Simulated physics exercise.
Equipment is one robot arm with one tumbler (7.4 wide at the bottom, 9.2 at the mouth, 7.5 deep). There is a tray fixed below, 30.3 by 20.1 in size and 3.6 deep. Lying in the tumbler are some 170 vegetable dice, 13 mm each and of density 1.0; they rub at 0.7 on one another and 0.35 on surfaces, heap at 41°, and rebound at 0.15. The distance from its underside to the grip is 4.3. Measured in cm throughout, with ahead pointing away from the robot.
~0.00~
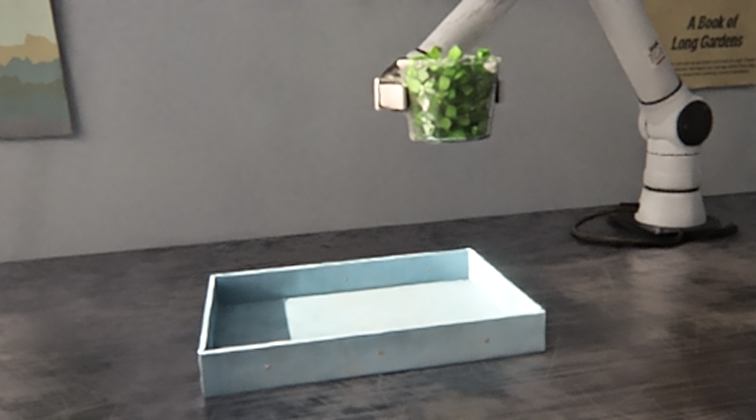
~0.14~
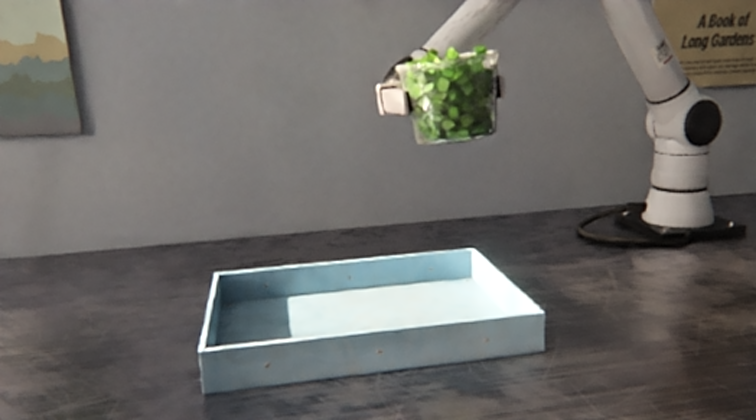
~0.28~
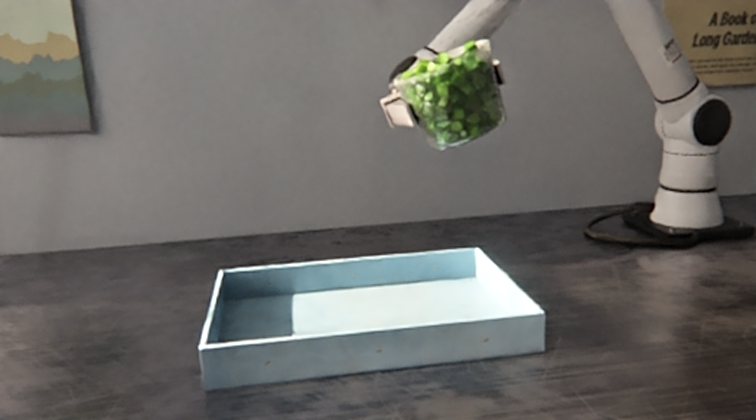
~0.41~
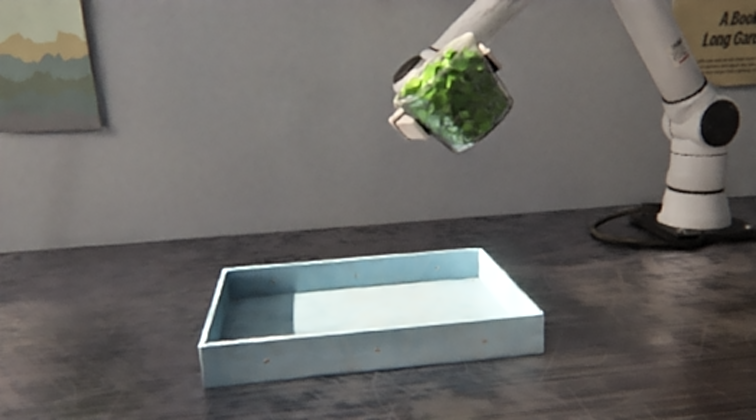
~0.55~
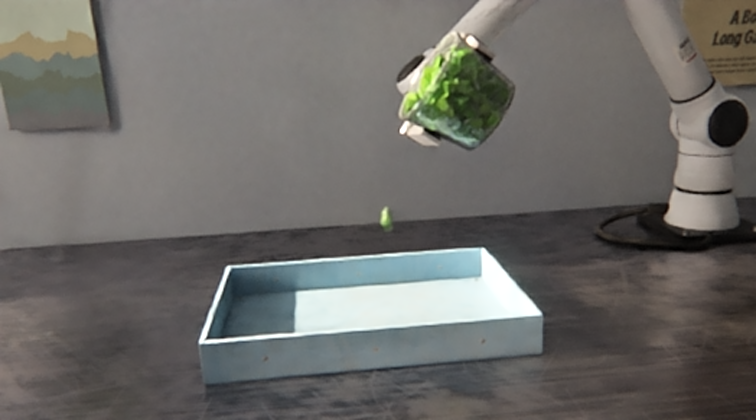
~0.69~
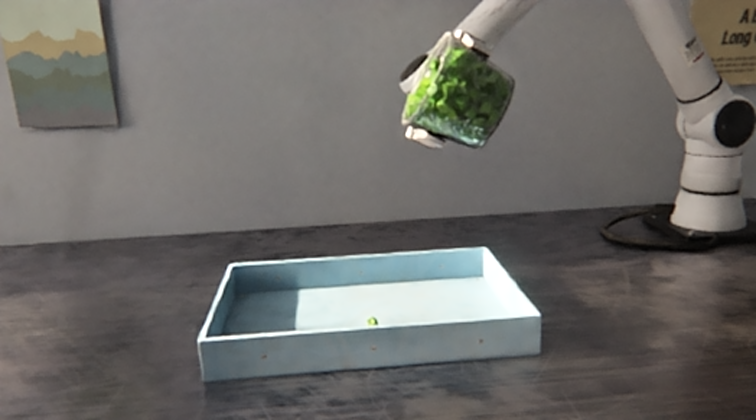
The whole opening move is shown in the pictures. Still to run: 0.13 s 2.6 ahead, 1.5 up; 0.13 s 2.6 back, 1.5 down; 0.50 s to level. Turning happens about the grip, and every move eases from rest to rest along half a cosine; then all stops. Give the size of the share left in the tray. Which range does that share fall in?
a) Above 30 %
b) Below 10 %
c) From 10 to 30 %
From 10 to 30 % (c).
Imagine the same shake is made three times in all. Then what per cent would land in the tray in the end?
35 per cent.
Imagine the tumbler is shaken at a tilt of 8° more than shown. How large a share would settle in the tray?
It would come to roughly 30 per cent.
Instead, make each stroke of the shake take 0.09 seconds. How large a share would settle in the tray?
In that case around 45 per cent.
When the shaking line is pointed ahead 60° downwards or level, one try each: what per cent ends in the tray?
First try some 5 %, second try some 15 %.
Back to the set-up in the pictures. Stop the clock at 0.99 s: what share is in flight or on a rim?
Reading at that time: Some 12 per cent.
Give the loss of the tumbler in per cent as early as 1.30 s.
So far, about 20 in a hundred parts are out.
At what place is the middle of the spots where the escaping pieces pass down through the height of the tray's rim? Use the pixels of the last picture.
They come down centred close to (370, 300).
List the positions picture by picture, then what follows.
The first frame shows tumbler middle at (450, 100), level; upper third of the load around (450, 74), from x 410 to 490, top at y 55; 171 in the tumbler.
The second frame shows tumbler middle at (452, 100), tilted 6° forward; upper third of the load around (450, 72), from x 410 to 490, top at y 50.
The third frame shows tumbler middle at (455, 99), tilted 21° forward; upper third of the load around (456, 75), from x 410 to 495, top at y 50.
The fourth frame shows tumbler middle at (458, 98), tilted 40° forward; upper third of the load around (456, 75), from x 410 to 500, top at y 55.
The fifth frame shows tumbler middle at (460, 97), tilted 55° forward; upper third of the load around (457, 75), from x 385 to 500, top at y 50; 170 in the tumbler, 1 in flight or on a rim.
The sixth frame shows tumbler middle at (461, 97), tilted 61° forward; upper third of the load around (458, 75), from x 370 to 500, top at y 50; 170 in the tumbler, 1 in the tray.
After 0.99 s, tilted 60° forward, highest piece 26 above the table; 149 in the tumbler, 1 in the tray, 21 in flight or on a rim.
After 1.30 s, tilted 13° forward, highest piece 27 above the table; 141 in the tumbler, 30 in the tray.
After 1.65 s, level, highest piece 28 above the table; 141 in the tumbler, 30 in the tray.
After 2.70 s, level, highest piece 28 above the table; 141 in the tumbler, 30 in the tray.
At rest, 141 in the tumbler, 30 in the tray. That is 18 % in the tray.
